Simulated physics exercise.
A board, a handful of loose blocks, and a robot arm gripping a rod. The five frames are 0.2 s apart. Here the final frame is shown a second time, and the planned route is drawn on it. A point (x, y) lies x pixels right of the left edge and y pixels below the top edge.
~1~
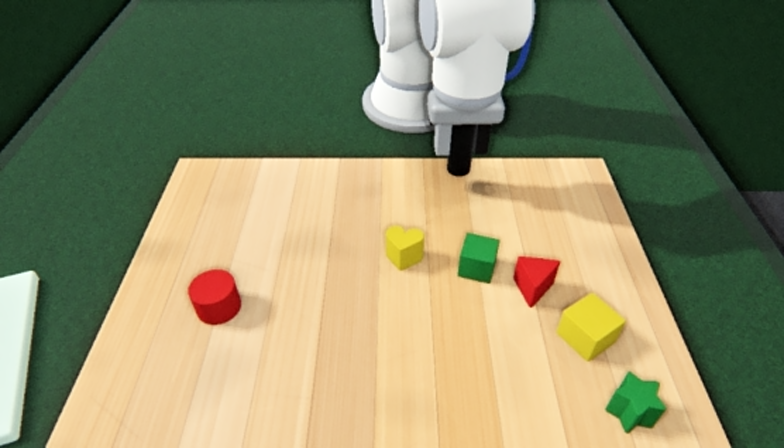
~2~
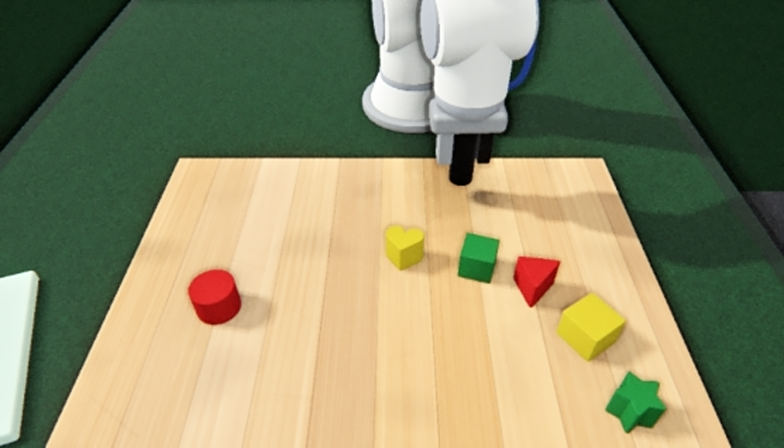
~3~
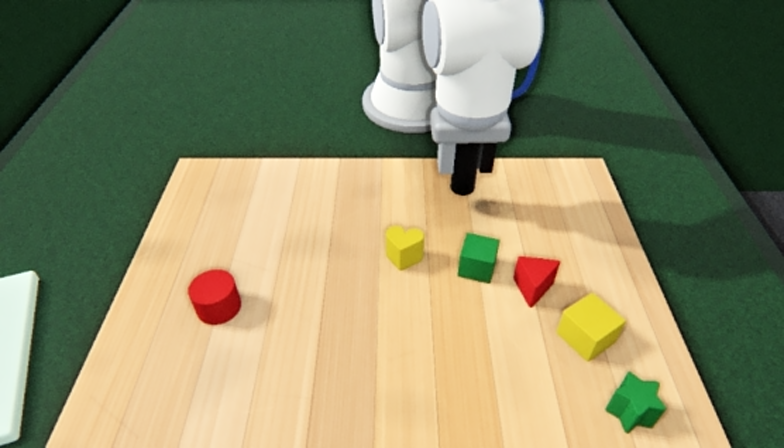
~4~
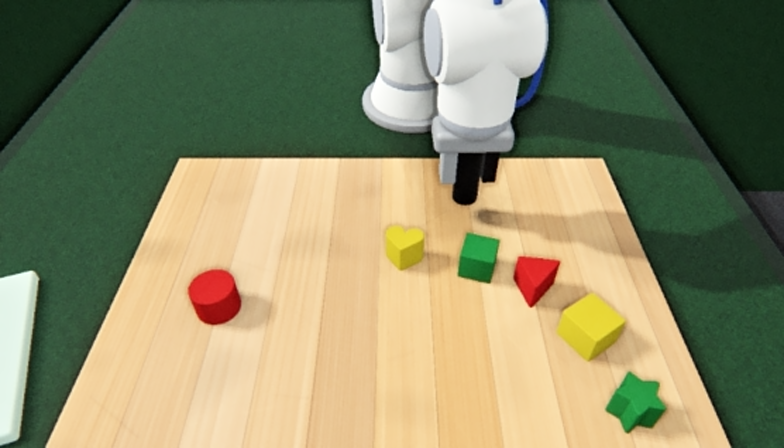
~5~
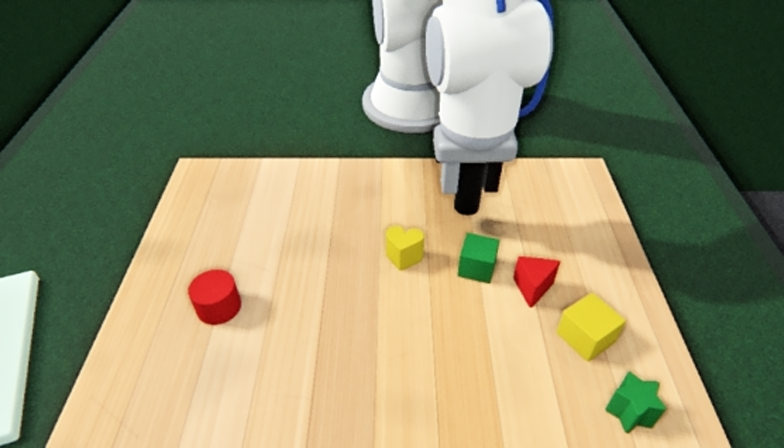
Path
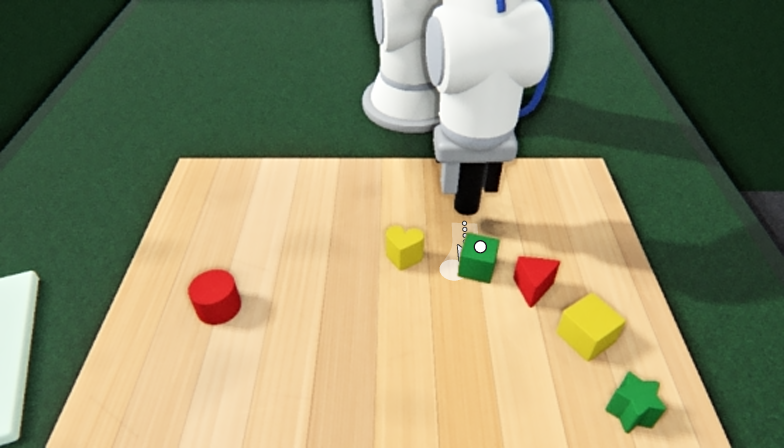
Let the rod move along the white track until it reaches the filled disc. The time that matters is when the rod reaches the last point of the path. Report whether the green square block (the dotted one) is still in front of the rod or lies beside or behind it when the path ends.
Beside or behind, I predict.
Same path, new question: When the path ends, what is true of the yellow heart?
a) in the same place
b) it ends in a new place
(a)
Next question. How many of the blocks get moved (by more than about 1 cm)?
The count is one.
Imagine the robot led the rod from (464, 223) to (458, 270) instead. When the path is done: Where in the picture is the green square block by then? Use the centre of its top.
At (489, 264).
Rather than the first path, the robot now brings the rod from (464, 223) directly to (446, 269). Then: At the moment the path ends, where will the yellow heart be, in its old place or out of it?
Put simply, it stays right there.
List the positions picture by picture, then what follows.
In the first picture, rod's lower end (459, 170); yellow heart (404, 236); green square block (480, 247).
In the second picture, rod (460, 179); blocks still.
In the third picture, rod (462, 188); blocks still.
In the fourth picture, rod (464, 198); blocks still.
In the fifth picture, rod (466, 207); yellow heart (404, 236); green square block (480, 247).
Drawn move, from (464, 223) through (465, 247) to (453, 270); the dot is on the green square block.
What follows on the original path. Halfway along, rod (467, 232); green square block (482, 250).
At the end, rod (455, 254); yellow heart still; green square block (483, 264), turned 60° anticlockwise.
